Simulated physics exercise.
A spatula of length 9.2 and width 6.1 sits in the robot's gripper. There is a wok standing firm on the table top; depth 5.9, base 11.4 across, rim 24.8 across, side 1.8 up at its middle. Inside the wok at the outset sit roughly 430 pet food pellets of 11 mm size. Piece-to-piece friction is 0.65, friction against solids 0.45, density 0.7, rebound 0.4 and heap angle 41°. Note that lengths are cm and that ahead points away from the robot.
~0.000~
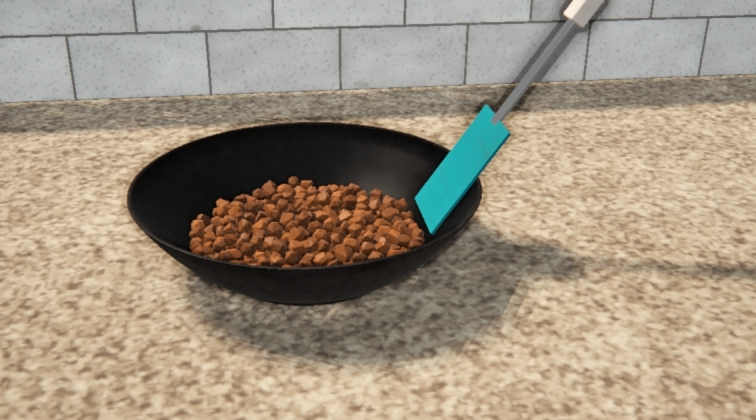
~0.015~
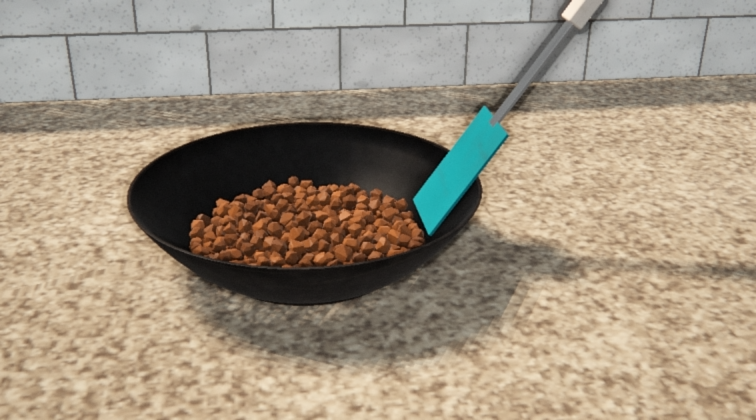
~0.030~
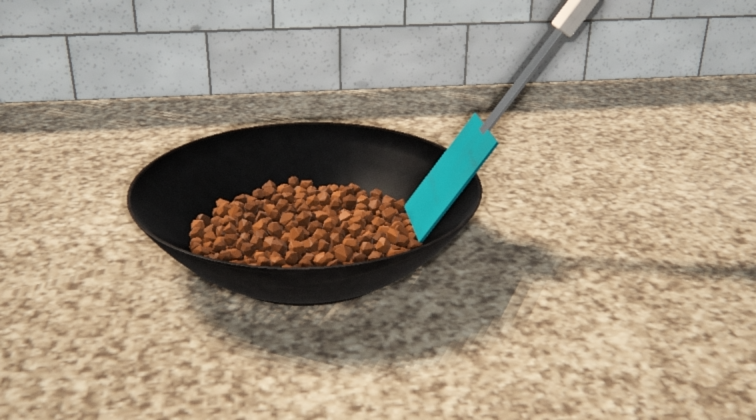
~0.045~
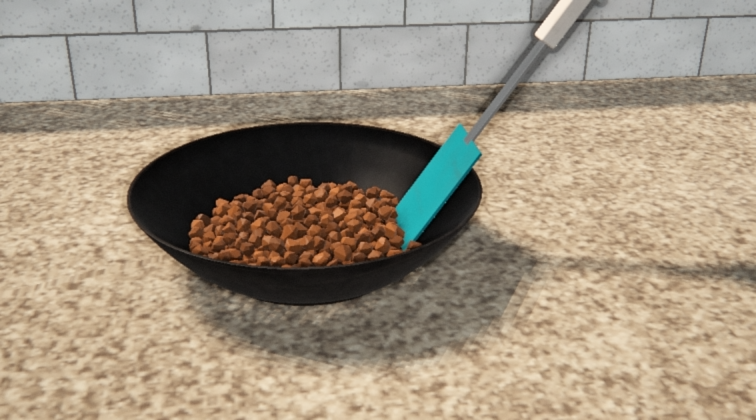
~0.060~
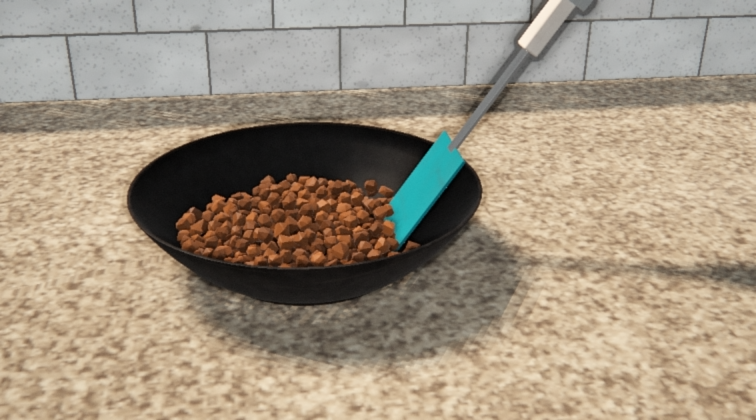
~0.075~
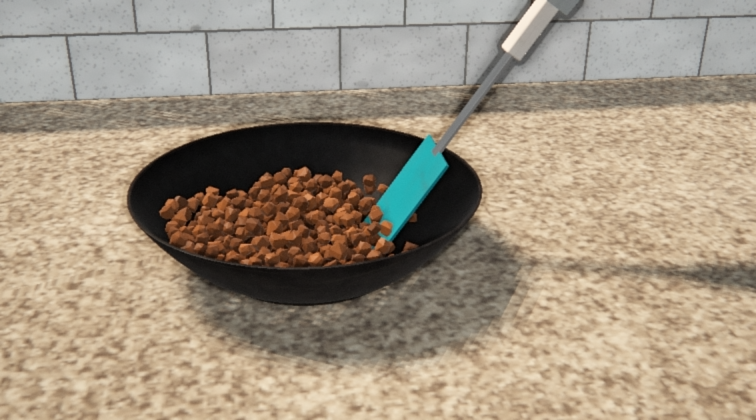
Black wok of brown pellets standing on a speckled countertop as a teal spatula slides left, pushing the pellets leftward.
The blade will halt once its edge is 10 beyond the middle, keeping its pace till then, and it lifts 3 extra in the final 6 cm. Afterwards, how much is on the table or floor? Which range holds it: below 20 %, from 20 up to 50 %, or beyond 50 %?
The range from 20 up to 50 %.
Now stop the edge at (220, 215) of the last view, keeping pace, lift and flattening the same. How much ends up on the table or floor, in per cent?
Roughly 5 per cent, I'd say.
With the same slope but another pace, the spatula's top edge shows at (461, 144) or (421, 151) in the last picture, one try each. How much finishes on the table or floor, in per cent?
Estimates: Near 30 %, near 35 %.
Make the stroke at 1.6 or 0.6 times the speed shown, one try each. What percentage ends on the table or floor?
I'd expect close to 45 and then close to 30 percent.
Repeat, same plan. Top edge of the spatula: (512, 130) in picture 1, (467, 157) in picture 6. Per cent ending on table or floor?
Roughly 30 %.
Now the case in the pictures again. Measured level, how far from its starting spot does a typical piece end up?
Somewhere about 5 centimetres, I'd say.
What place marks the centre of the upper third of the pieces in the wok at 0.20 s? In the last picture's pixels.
Roughly pixel (189, 196).
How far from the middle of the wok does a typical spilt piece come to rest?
About 30 cm out from the centre.
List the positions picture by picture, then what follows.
In the first frame, spatula top edge at (498, 119), sloping 55°; upper third of the load around (310, 228), from x 195 to 420, top at y 185; 430 in the wok.
In the second frame, spatula top edge at (496, 120), sloping 55°; upper third of the load around (310, 228), from x 195 to 420, top at y 185.
In the third frame, spatula top edge at (486, 127), sloping 55°; upper third of the load around (310, 228), from x 195 to 415, top at y 185.
In the fourth frame, spatula top edge at (471, 138), sloping 55°; upper third of the load around (309, 226), from x 195 to 415, top at y 185.
In the fifth frame, spatula top edge at (454, 146), sloping 55°; upper third of the load around (297, 219), from x 185 to 415, top at y 180.
In the sixth frame, spatula top edge at (438, 150), sloping 55°; upper third of the load around (281, 216), from x 165 to 410, top at y 175; 430 in the wok.
After 0.14 s, sloping 55°, highest piece 12 above the table; 429 in the wok, 1 on the blade or in flight.
After 0.20 s, sloping 55°, highest piece 17 above the table; 426 in the wok, 4 on the blade or in flight.
After 0.44 s, sloping 55°, highest piece 16 above the table; 282 in the wok, 68 on the table or floor, 80 on the blade or in flight.
After 1.49 s, sloping 55°, highest piece 7 above the table; 282 in the wok, 148 on the table or floor.
At rest, 282 in the wok, 148 on the table or floor. That is 34 % on the table or floor.
